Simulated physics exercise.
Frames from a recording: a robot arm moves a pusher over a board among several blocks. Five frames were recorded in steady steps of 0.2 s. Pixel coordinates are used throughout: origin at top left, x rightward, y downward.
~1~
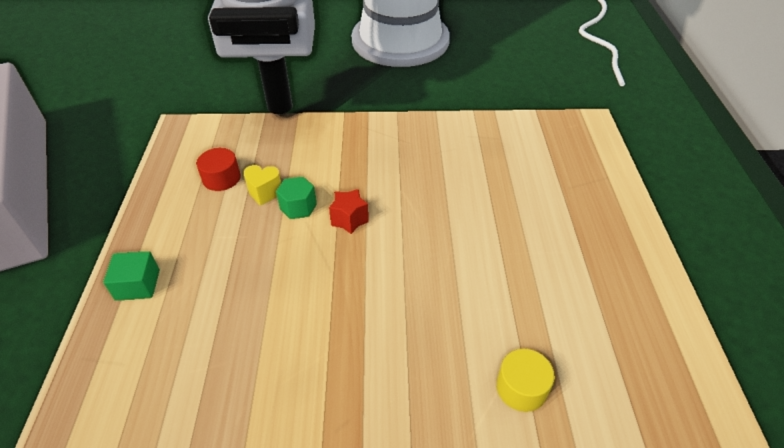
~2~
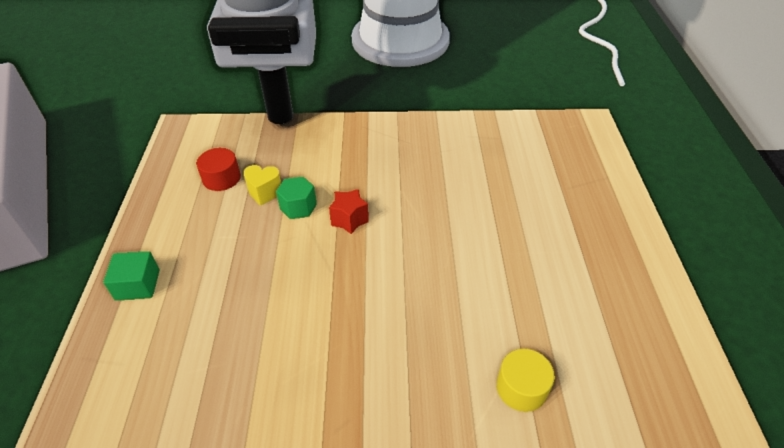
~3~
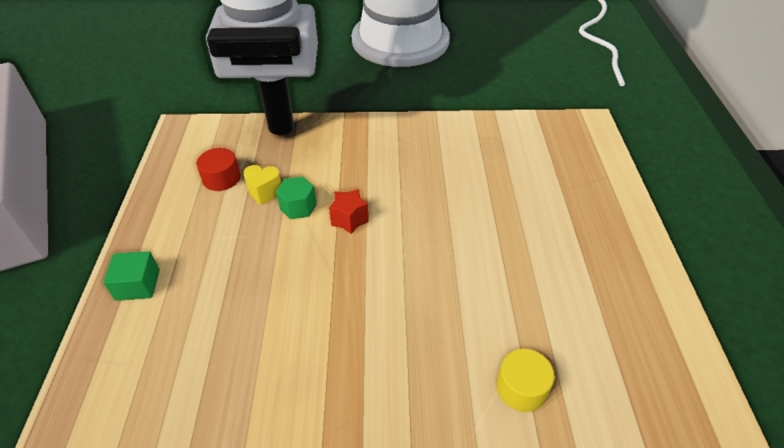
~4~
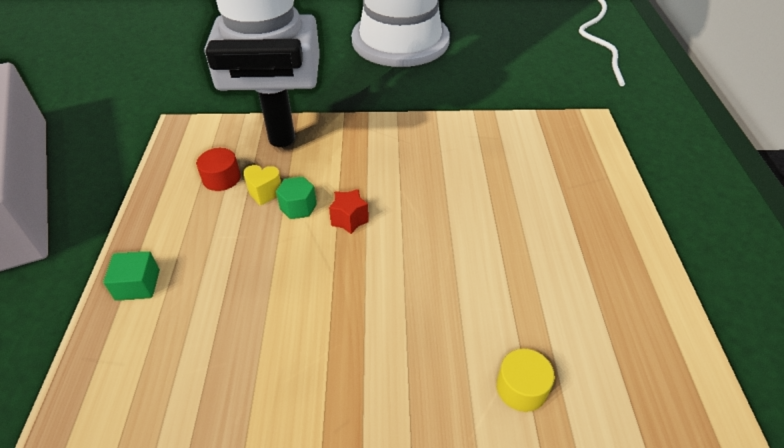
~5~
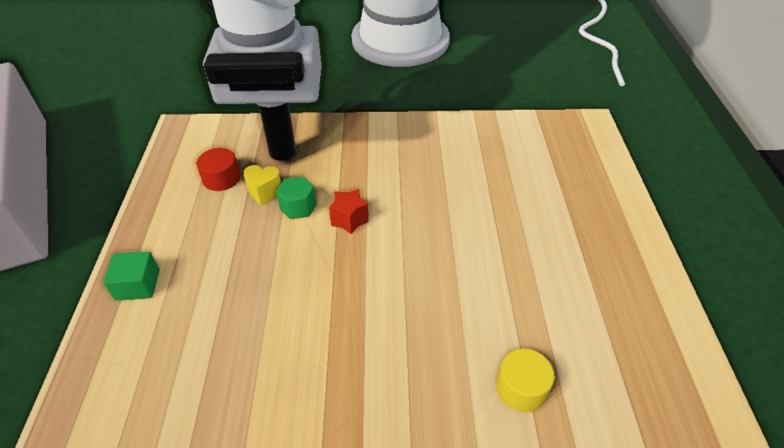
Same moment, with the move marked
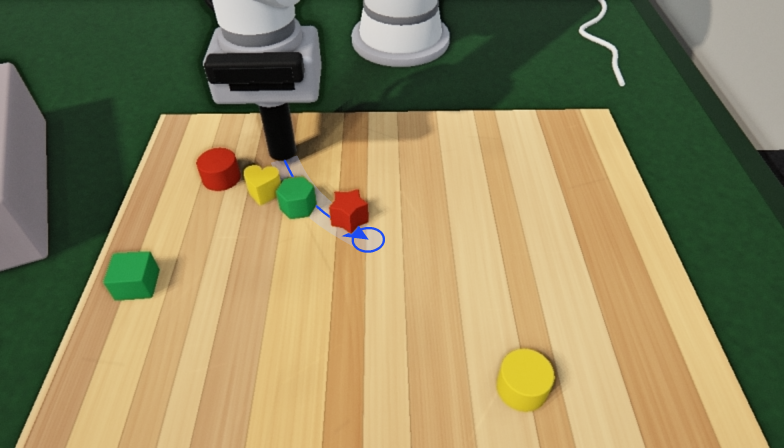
A robot arm with a black pusher stands at the far edge of a striped wooden board on a green surface, seen from above at an angle. A red cylinder, yellow heart, green hexagonal block and red star sit at upper left, a green block at left and a yellow cylinder at lower right. The pusher moves slightly toward the viewer, nearing the heart and hexagon, while the blocks and camera stay still.
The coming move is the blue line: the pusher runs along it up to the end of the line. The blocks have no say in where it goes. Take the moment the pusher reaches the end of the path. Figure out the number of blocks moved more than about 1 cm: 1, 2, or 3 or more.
That's two.
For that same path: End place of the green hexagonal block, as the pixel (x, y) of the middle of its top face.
Final place: (299, 214).
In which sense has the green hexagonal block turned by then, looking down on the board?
Seen from above, its turn is clockwise.
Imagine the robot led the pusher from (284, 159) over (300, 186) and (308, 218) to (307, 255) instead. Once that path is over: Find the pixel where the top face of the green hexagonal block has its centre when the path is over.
I'd say the green hexagonal block ends with its top centre at (281, 261).
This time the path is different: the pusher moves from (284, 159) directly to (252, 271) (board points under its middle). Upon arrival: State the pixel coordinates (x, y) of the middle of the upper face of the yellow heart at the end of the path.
At roughly (235, 202).
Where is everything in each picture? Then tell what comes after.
The first picture shows pusher tip (280, 107); block tops, yellow heart (260, 174); green hexagonal block (295, 188); red star (348, 201).
The second picture shows pusher (281, 117); blocks unchanged.
The third picture shows pusher (281, 127); blocks unchanged.
The fourth picture shows pusher (282, 139); blocks unchanged.
The fifth picture shows pusher (283, 152); yellow heart (260, 174); green hexagonal block (295, 188); red star (348, 201).
Path on the board, from (284, 159) by way of (300, 188) and (328, 216) to (368, 240).
The first path, step by step. One third of the way, pusher (300, 182); green hexagonal block (296, 192).
Two thirds of the way, pusher (329, 210); green hexagonal block (299, 214), turned 55° clockwise; red star (356, 203).
At the end, pusher (368, 233); yellow heart in place; green hexagonal block (299, 214), turned 55° clockwise; red star (396, 213), turned 30° anticlockwise.
